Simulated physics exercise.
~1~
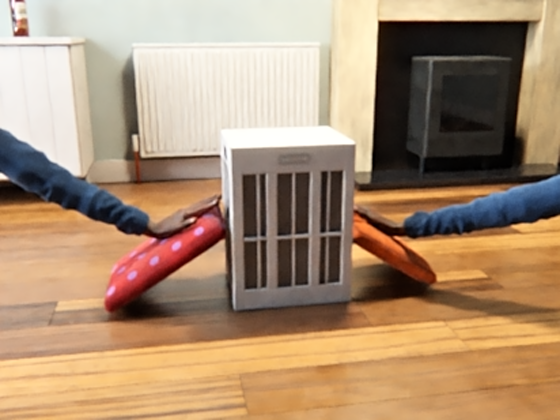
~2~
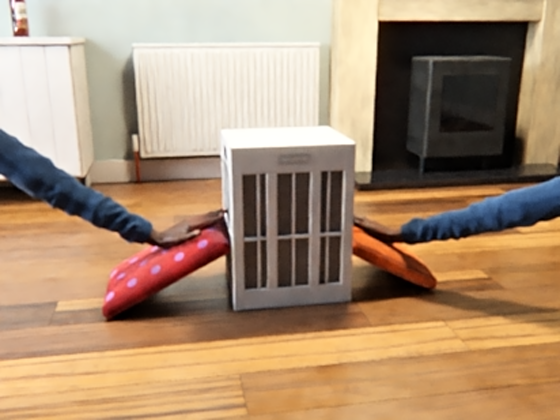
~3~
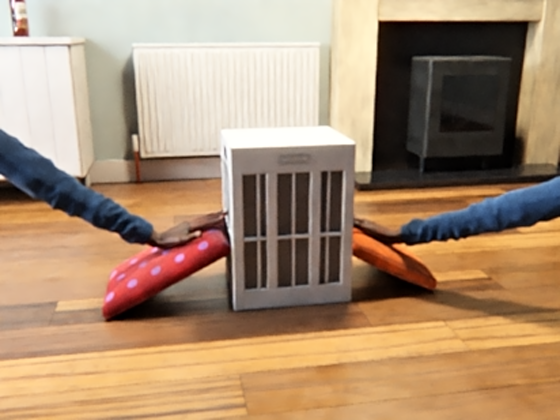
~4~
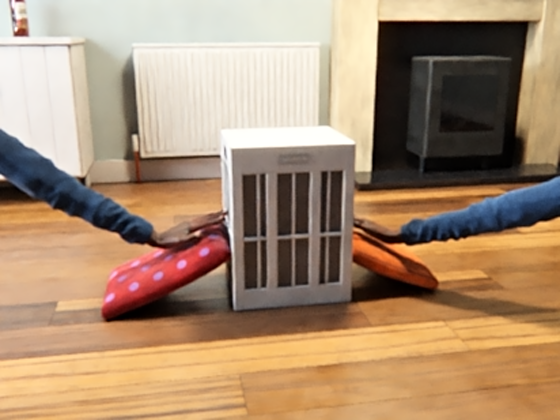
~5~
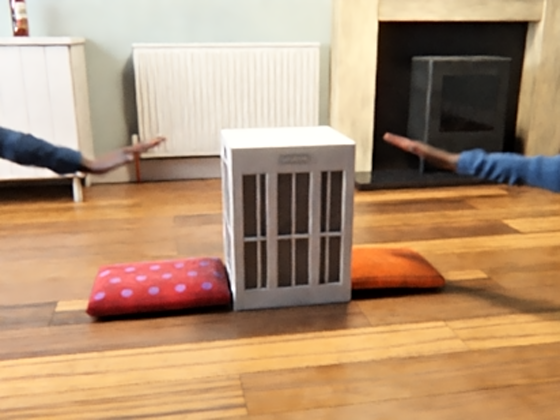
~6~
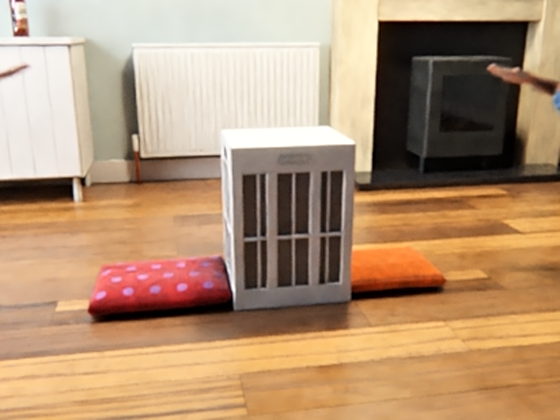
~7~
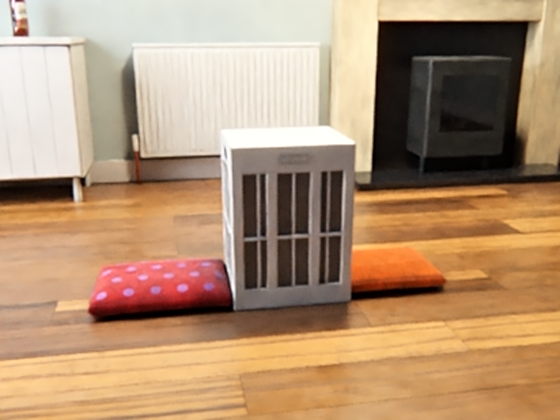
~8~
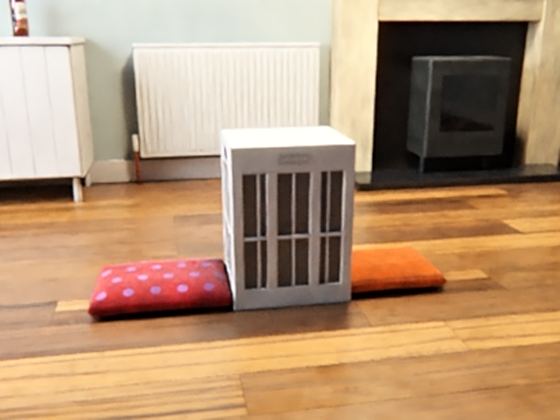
Two hands reach in from opposite sides of a wood-floored room, seen from the front at a low height, with a white radiator and a dark fireplace behind. The left hand holds a red pillow with pale spots tilted against a white slatted crate in the middle, while the right hand holds an orange soft bag leaning on the other side. Both stay propped as the hands shift slightly. Then the hands let go and draw back, and the pillow and the bag drop flat to the floor. The arms leave the view, and both lie still beside the unmoved crate.
